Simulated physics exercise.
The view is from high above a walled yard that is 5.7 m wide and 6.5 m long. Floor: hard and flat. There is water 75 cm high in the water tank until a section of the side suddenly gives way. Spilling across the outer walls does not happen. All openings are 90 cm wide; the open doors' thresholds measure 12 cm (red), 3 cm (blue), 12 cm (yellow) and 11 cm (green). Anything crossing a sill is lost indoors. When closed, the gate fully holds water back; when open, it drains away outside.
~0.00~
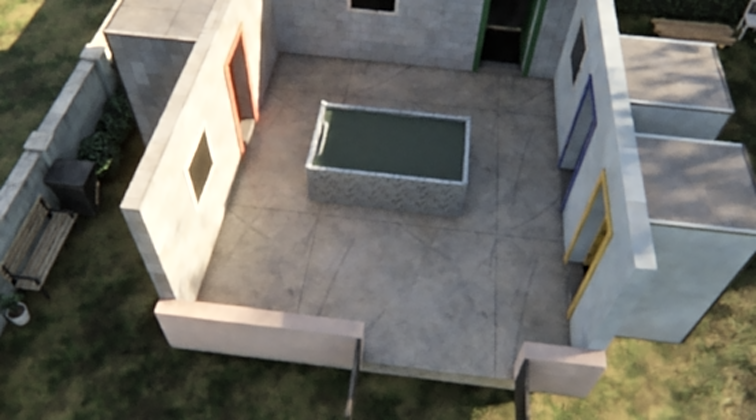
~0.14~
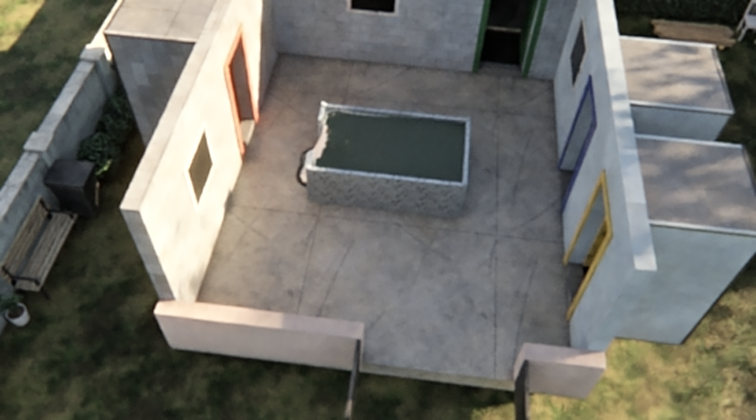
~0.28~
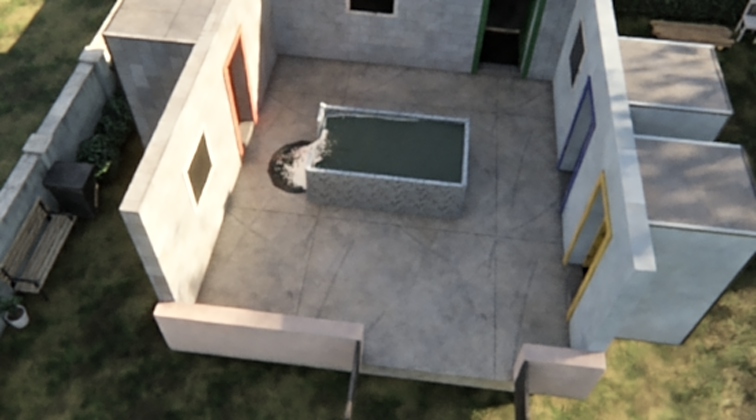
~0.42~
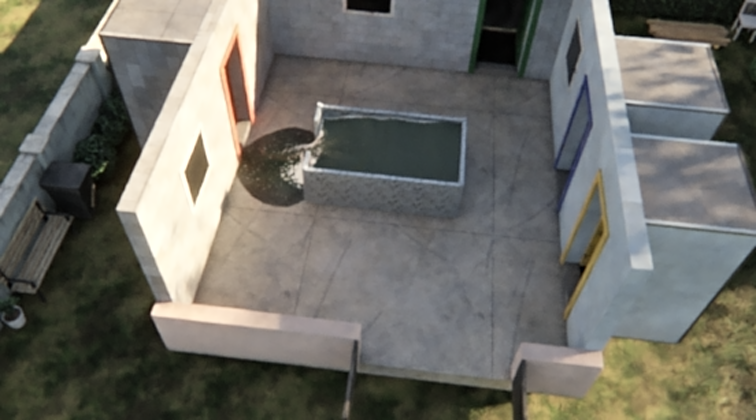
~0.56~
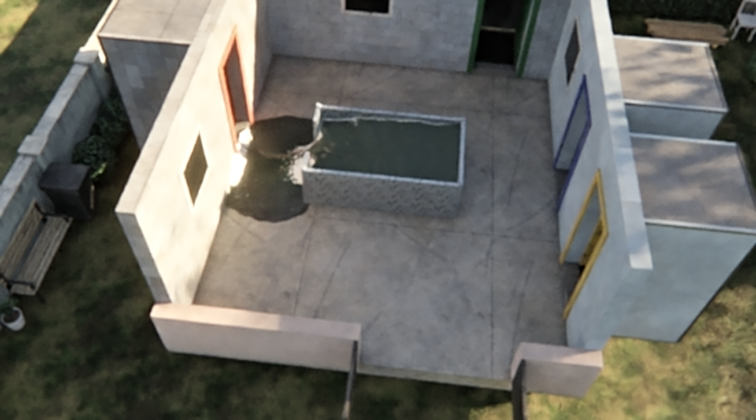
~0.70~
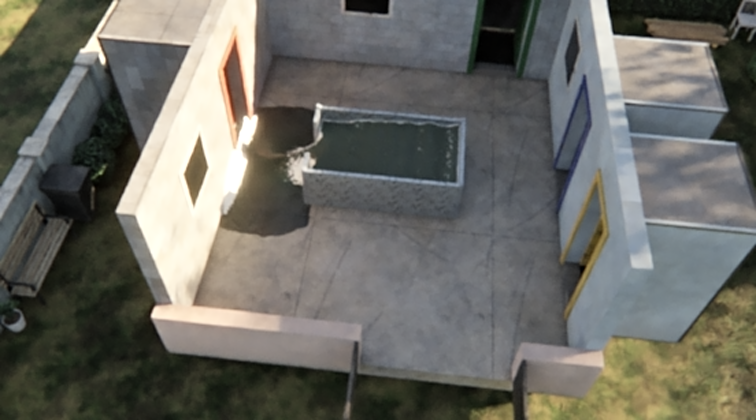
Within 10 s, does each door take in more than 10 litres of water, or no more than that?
My prediction: Red door: The inflow ends up higher than the cap. Blue door: The inflow ends up higher than the cap. Yellow door: The inflow ends up lower than the cap. Green door: The inflow ends up lower than the cap.
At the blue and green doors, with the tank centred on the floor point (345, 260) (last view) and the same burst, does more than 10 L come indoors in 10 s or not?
Blue gets more than that, green gets no more than that.
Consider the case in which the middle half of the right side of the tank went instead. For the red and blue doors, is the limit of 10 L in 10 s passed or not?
Compared with the limit, red is lower and blue is higher.
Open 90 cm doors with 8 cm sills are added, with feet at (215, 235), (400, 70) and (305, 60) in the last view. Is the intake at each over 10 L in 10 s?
Door 1: Higher; door 2: Lower; door 3: Higher.
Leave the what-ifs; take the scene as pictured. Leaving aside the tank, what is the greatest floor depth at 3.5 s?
Around 26 centimetres deep.
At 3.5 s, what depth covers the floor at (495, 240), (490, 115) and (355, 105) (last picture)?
Reading - approx. 0 / 0 / 1 cm.
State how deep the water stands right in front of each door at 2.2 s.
You'd see red at 33 cm, blue at 0 cm, yellow at 0 cm and green at 0 cm.
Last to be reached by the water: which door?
Answer: The blue door.
After 1.4 s water covers 15 % of the floor and is deepest (41 cm) near (309, 168); red door 34 cm at the sill, 106 L in, blue door not reached, yellow door not reached, green door not reached.
After 2.2 s water covers 25 % of the floor and is deepest (36 cm) near (238, 168); red door 33 cm at the sill, 235 L in, blue door not reached, yellow door not reached, green door not reached.
After 3.5 s water covers 40 % of the floor and is deepest (26 cm) near (309, 168); red door 22 cm at the sill, 353 L in, blue door not reached, yellow door not reached, green door not reached.
After 6.0 s water covers 85 % of the floor and is deepest (18 cm) near (240, 161); red door 16 cm at the sill, 442 L in, blue door not reached, yellow door 8 cm at the sill, 0 L in, green door 3 cm at the sill, 0 L in.
After 10.0 s water covers 95 % of the floor and is deepest (10 cm) near (240, 161); red door 9 cm at the sill, 457 L in, blue door 9 cm at the sill, 37 L in, yellow door 6 cm at the sill, 0 L in, green door 5 cm at the sill, 0 L in.
